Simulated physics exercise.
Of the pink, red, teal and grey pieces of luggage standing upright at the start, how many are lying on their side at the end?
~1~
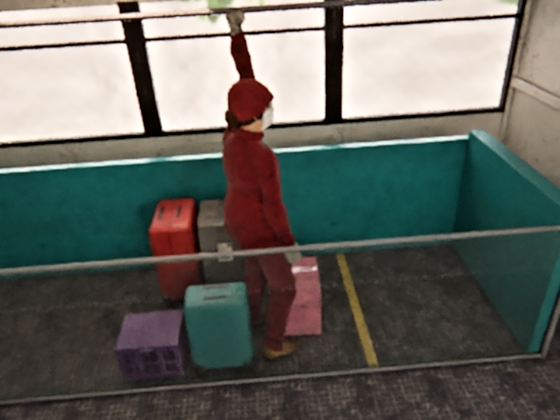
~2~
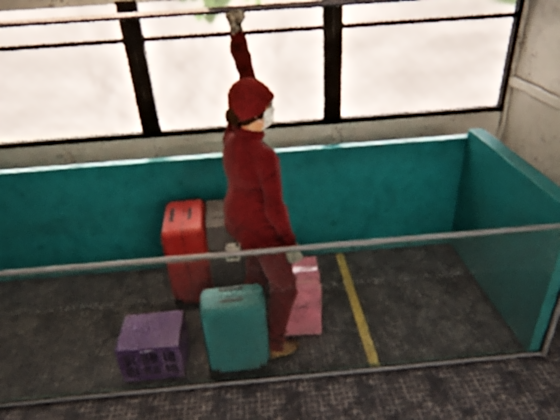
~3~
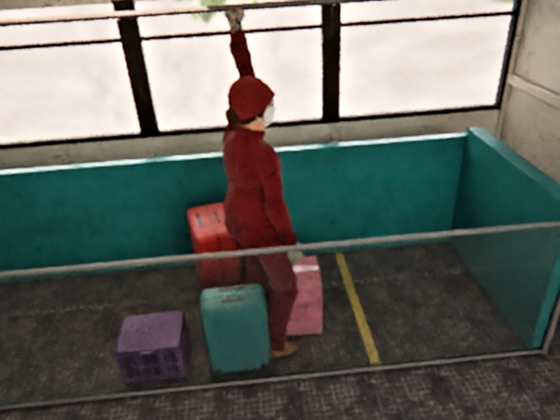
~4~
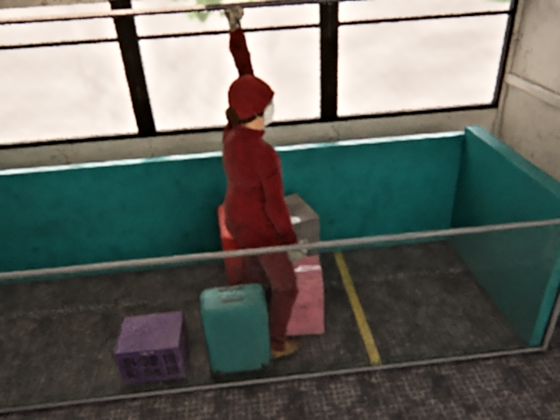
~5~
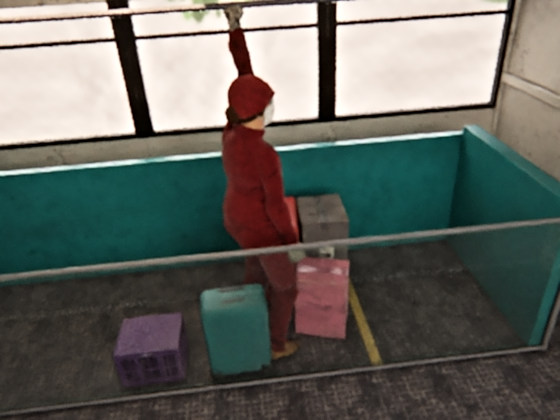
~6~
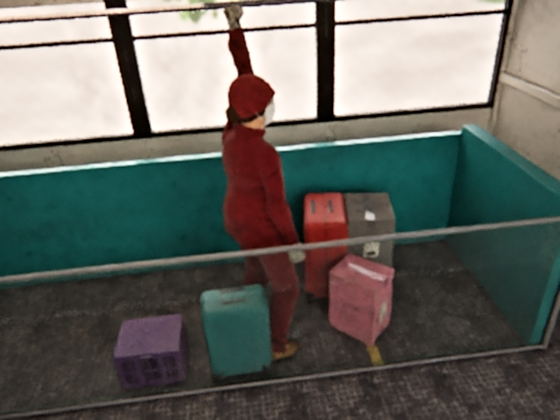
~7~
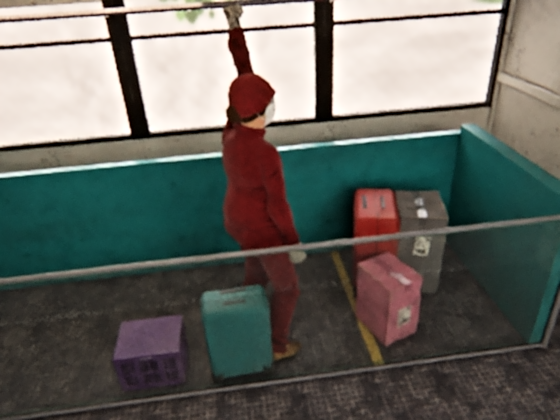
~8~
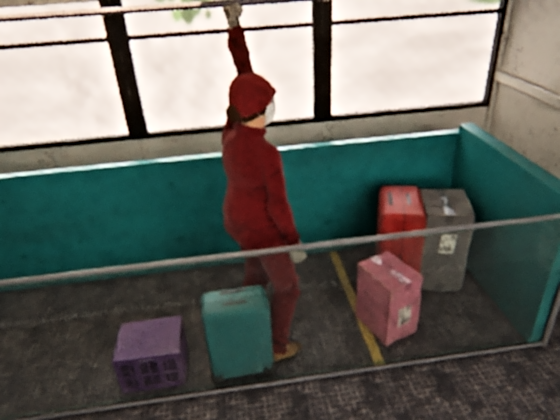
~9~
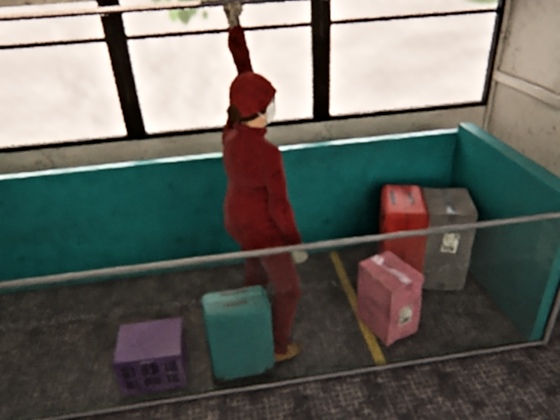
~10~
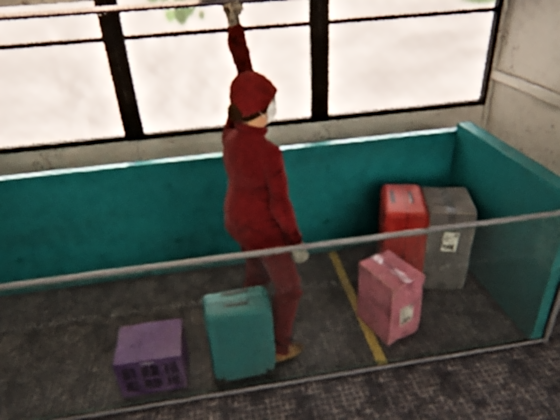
None of them are on their side at the end; all four are still standing upright.
